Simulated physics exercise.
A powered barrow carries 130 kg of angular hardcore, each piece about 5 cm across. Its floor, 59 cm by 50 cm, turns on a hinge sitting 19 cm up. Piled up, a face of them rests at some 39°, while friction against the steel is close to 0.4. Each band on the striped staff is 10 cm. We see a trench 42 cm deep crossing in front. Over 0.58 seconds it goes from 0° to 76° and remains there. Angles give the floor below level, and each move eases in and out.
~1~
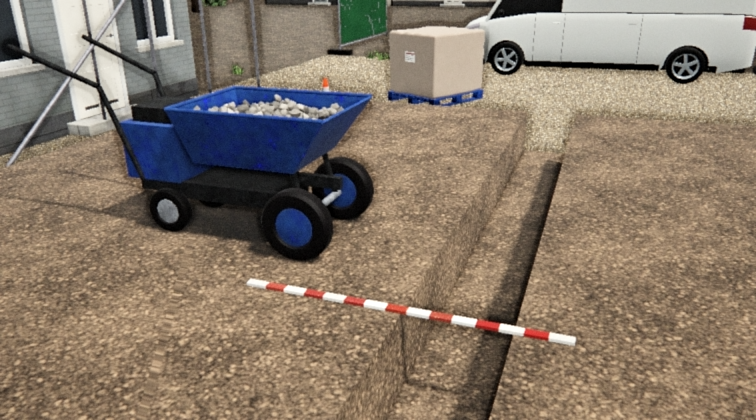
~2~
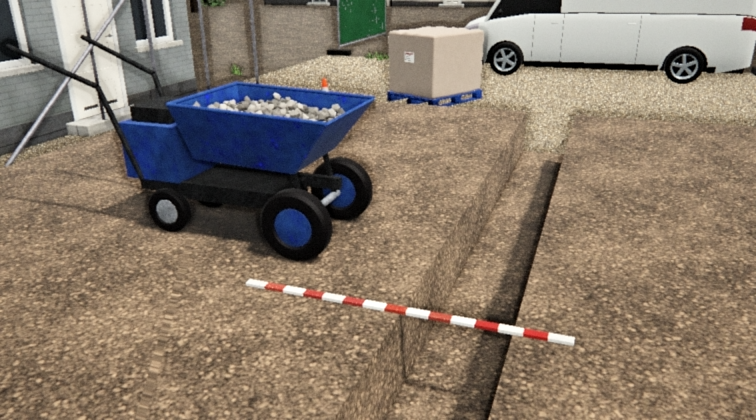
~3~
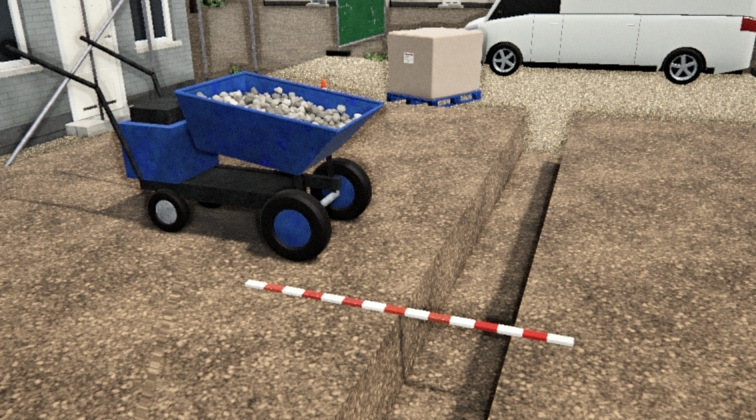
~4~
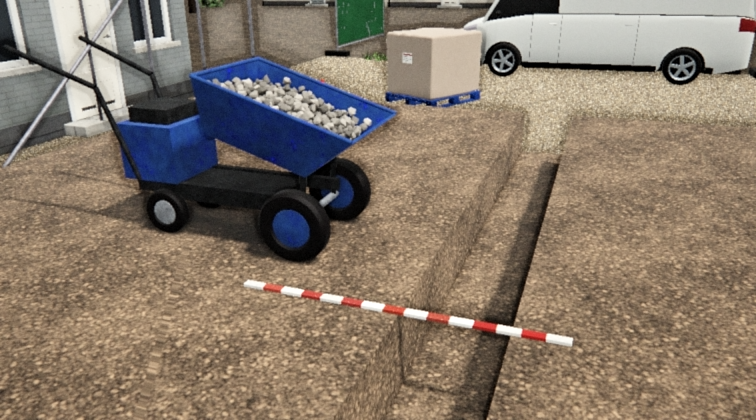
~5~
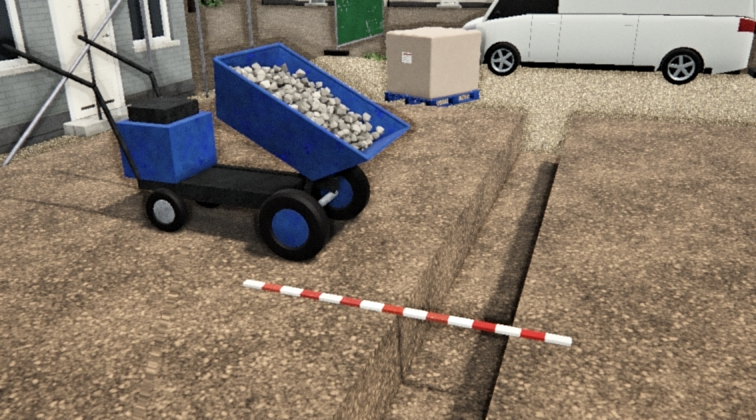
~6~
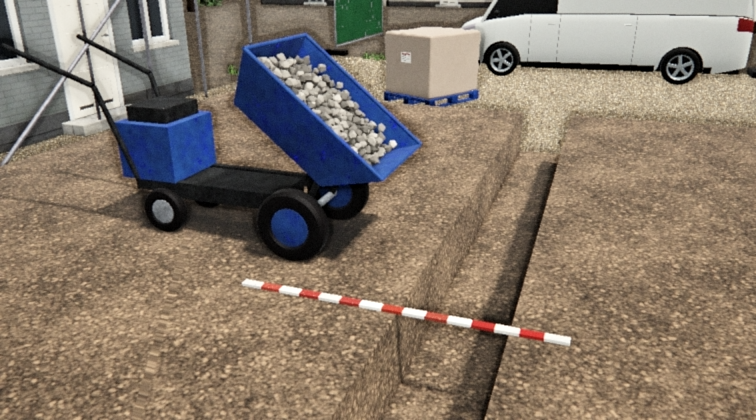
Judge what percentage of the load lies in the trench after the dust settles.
About 98 %.
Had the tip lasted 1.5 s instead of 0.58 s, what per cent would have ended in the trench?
Roughly 100 per cent.
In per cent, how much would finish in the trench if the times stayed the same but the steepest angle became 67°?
Some 75% would finish there.
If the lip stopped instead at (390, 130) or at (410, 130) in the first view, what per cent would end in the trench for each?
Around 55 and then 40 percent.
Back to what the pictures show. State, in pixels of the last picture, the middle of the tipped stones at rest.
Centre estimate: Around (485, 319).
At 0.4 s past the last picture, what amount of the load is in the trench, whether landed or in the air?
By that point it's something like 35 in a hundred.
Then, 0.1 s after the last picture the floor is at 63°, 100 % in the tray; the foremost stones are at (401, 193).
Then, 0.4 s after the last picture the floor is at 76°, 61 % in the tray, 2 % short of the trench, 37 % in the trench; the foremost stones are at (488, 308).
Then, 0.7 s after the last picture the floor is at 76°, 11 % in the tray, 2 % short of the trench, 86 % in the trench, 1 % past the trench; the foremost stones are at (592, 282).
Then, 2.7 s after the last picture the floor is at 76°, 0 % in the tray, 1 % short of the trench, 98 % in the trench, 1 % past the trench; the foremost stones are at (619, 284).
